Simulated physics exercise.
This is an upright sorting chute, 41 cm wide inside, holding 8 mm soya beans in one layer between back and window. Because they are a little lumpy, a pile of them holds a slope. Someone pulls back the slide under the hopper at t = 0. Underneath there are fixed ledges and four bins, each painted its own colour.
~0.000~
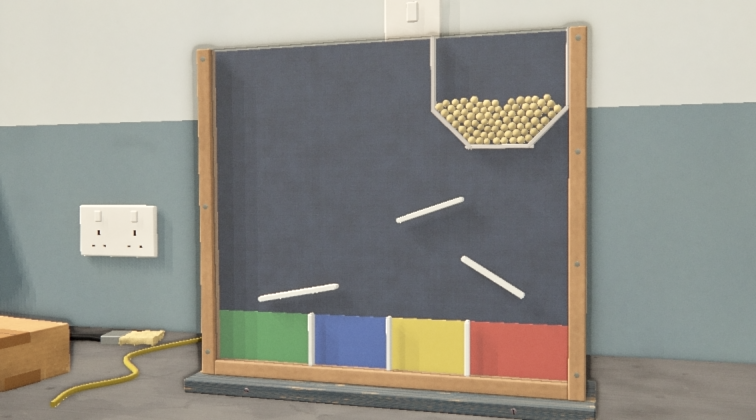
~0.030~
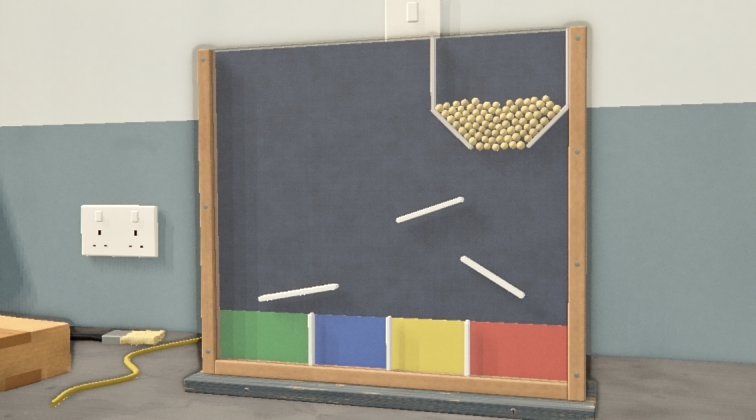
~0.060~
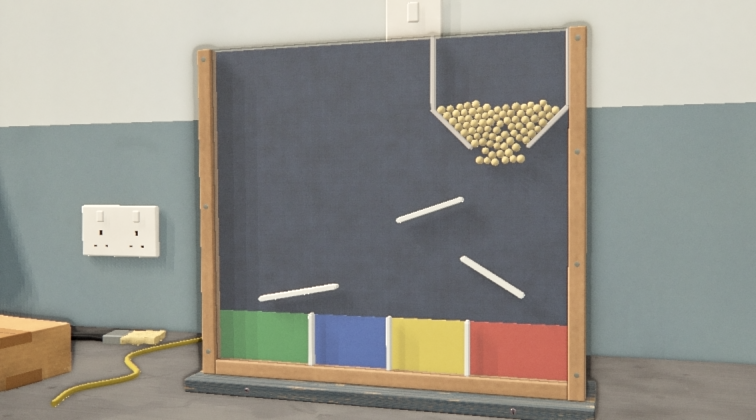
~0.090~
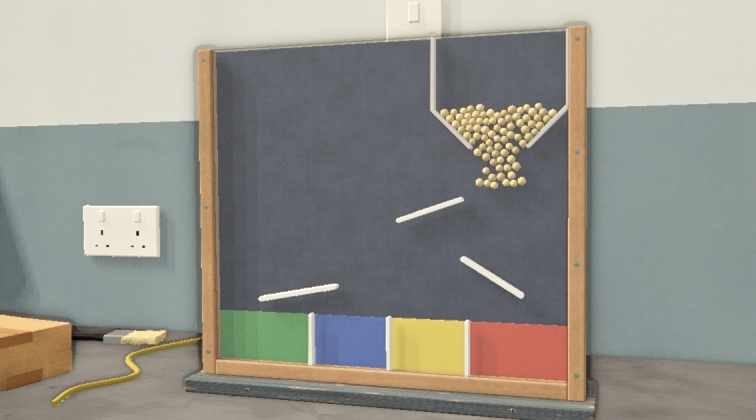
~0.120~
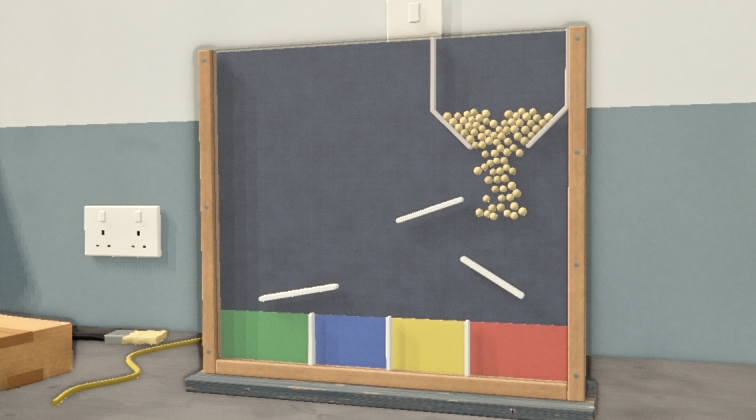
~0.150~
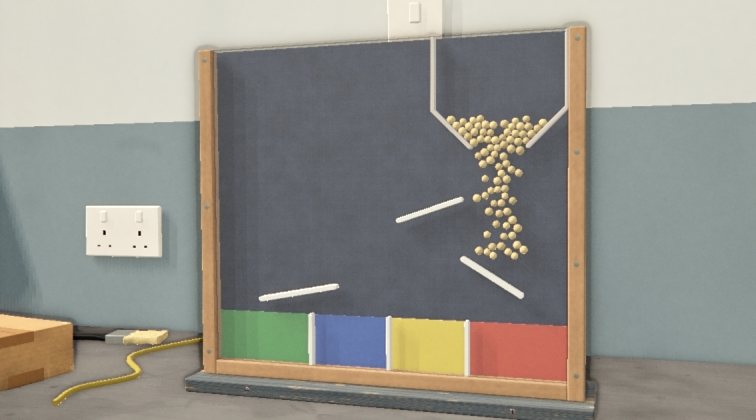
Pale beans pouring from a hopper at the upper right of an upright windowed board, streaming down past white sloping ledges.
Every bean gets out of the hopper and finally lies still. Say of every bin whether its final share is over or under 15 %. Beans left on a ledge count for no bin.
Green not above, blue not above, red above, yellow not above 15 %.
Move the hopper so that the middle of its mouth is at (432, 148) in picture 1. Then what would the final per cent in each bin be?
Final per cent - green bin: 10, blue bin: 75, red bin: 15, yellow bin: 0.
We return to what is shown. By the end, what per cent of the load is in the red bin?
That share is close to 100 percent.
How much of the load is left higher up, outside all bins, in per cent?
Estimate: Around 0 per cent.
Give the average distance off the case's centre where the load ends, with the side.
Right side, about 16 cm off centre.
By 0.24 s 95 % have left the hopper; down in the bins, red 5 %.
By 0.34 s 100 % have left the hopper; down in the bins, red 35 %.
In the end, by 1.5 s, green 0 %, blue 0 %, red 100 %, yellow 0 %.
